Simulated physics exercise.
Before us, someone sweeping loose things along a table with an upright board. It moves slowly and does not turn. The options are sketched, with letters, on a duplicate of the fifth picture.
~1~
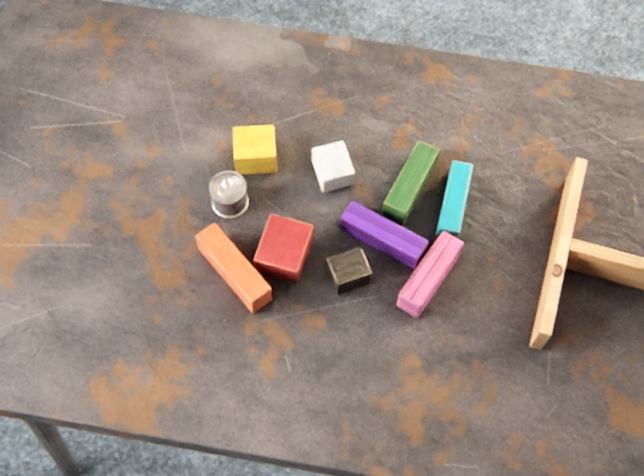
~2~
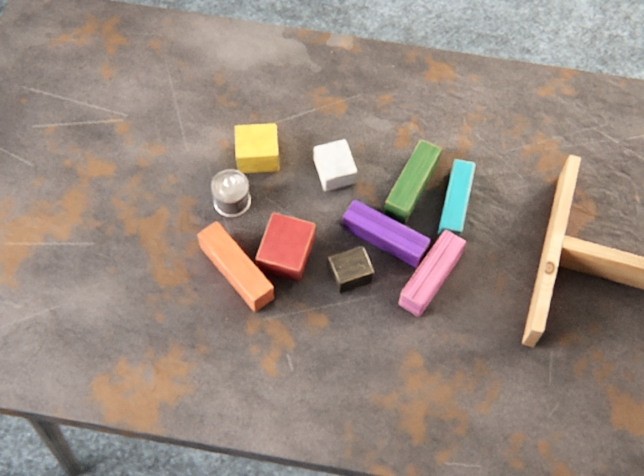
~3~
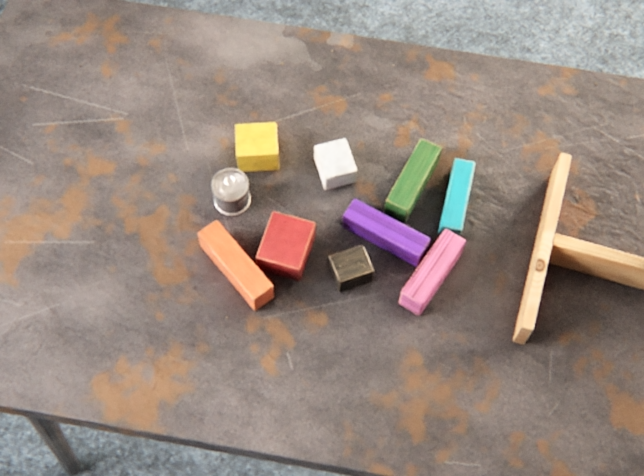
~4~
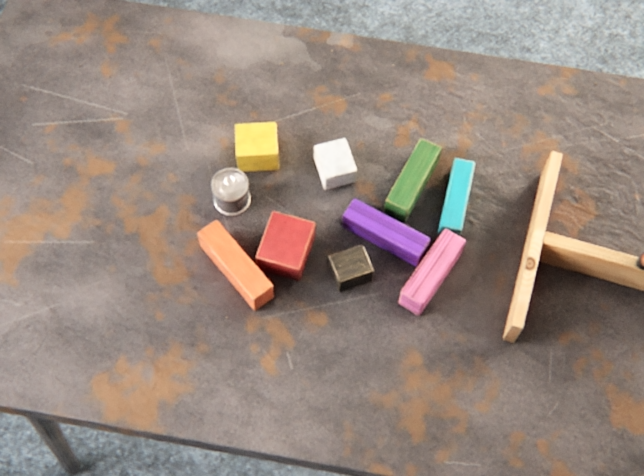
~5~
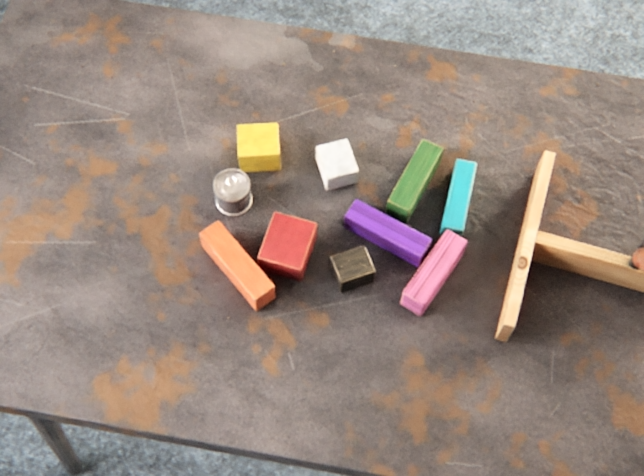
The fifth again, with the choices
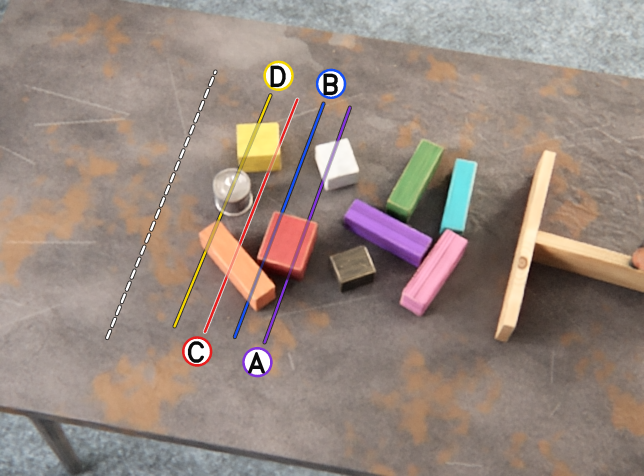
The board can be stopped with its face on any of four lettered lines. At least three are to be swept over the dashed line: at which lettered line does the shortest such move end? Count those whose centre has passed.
As far as mark D.
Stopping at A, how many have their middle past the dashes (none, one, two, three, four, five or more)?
In all, none.
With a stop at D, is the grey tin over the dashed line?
By then, yes.
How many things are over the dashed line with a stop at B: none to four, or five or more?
In all, none.
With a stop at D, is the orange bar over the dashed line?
No.
On the marked copy, A at (310, 217); B at (282, 213); C at (254, 208); D at (226, 203); the dashed line at (165, 195).
Taking D. A third of the way, board (420, 216); grey tin (233, 192); yellow block (259, 148); none across.
Two thirds of the way, board (312, 198); grey tin (212, 183); yellow block (232, 131); none across.
When it is over, board (228, 185); yellow block (155, 117); grey tin (133, 170); three across.
As for the rest, A gets none across; B gets none across; C gets only two across.
